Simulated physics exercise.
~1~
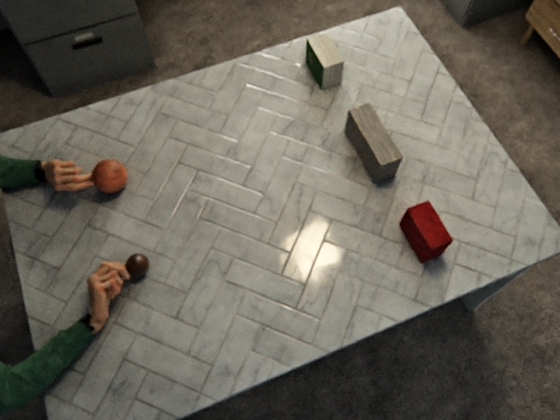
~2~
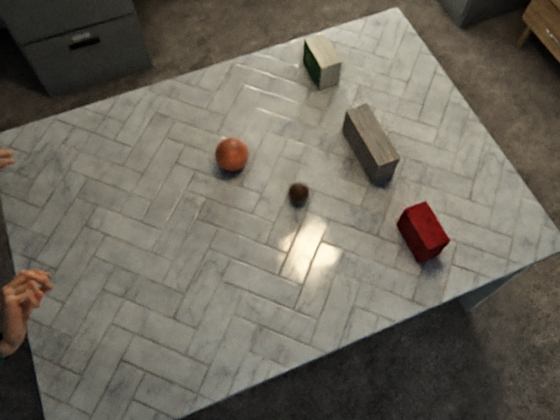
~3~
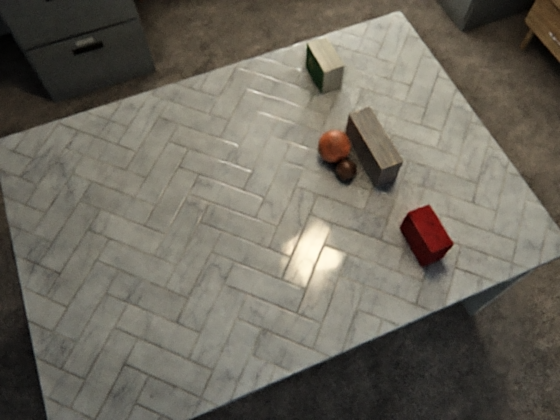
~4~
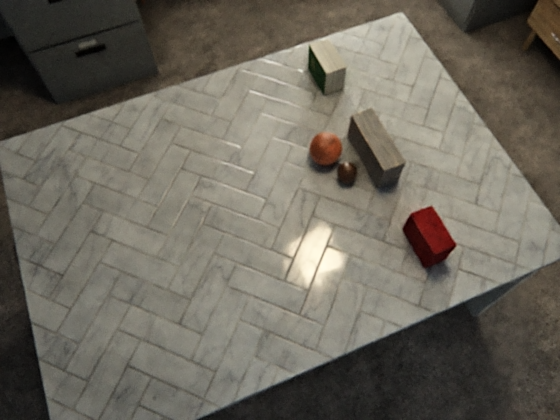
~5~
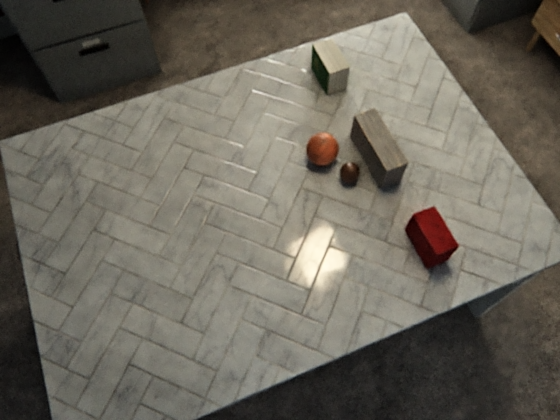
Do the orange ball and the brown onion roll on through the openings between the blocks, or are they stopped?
Both are stopped. The orange ball comes back a little from the grey block, and the brown onion stays close beside the block without getting through.
